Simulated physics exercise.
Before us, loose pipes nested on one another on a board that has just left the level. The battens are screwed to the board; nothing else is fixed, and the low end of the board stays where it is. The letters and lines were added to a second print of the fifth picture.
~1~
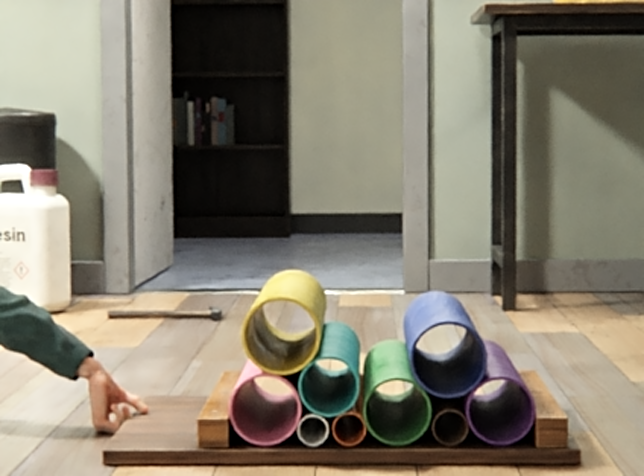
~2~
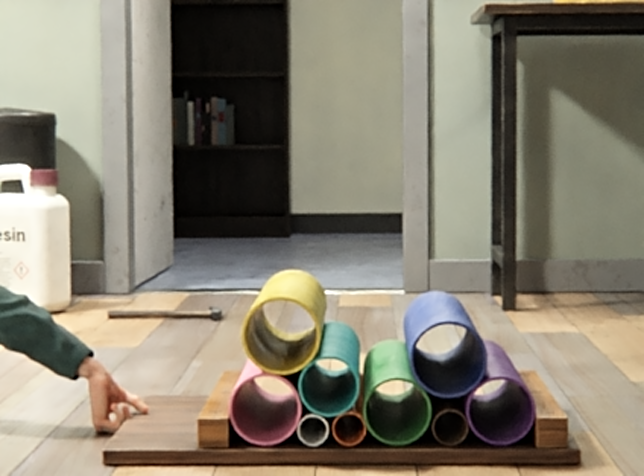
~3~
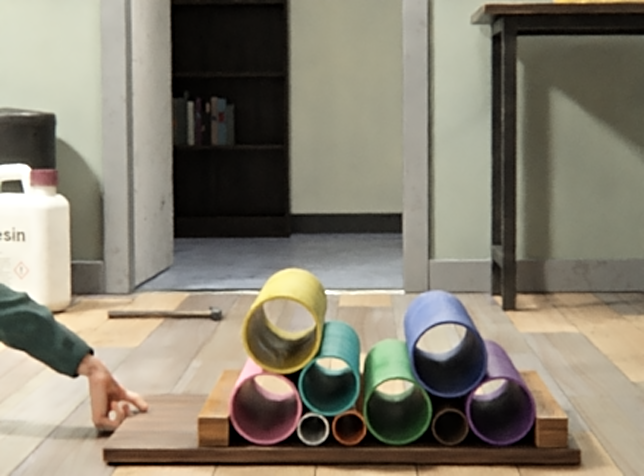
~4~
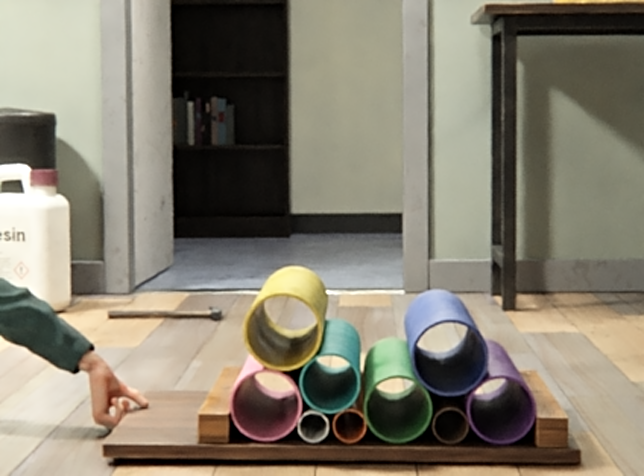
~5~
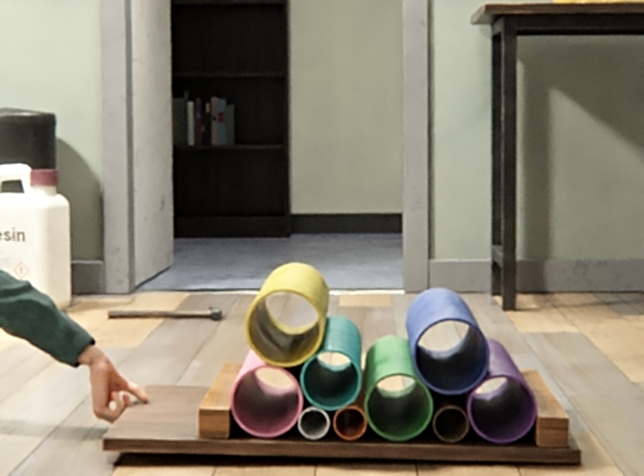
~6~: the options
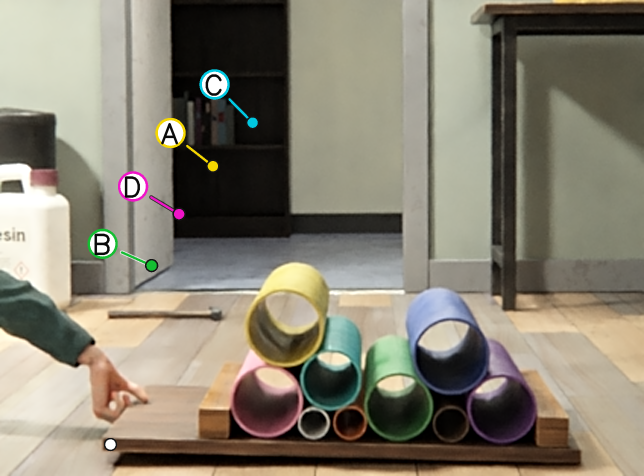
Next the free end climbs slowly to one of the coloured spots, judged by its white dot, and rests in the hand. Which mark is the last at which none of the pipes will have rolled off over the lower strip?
It can be raised to A.
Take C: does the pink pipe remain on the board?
The pink pipe: Yes.
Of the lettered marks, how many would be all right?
Three of the four.
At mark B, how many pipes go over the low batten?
With B, none.
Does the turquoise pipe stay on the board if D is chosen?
Yes.
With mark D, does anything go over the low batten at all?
At D: No.
On the marked copy, A at (213, 166); B at (151, 266); C at (253, 123); D at (179, 214); the white dot at (110, 444).
With A. Early on, board at 20°.
Further on, board at 38°.
At the end, board at 38°, none over the low batten.
As for the rest, B none over the low batten; C one over the low batten (blue); D none over the low batten.
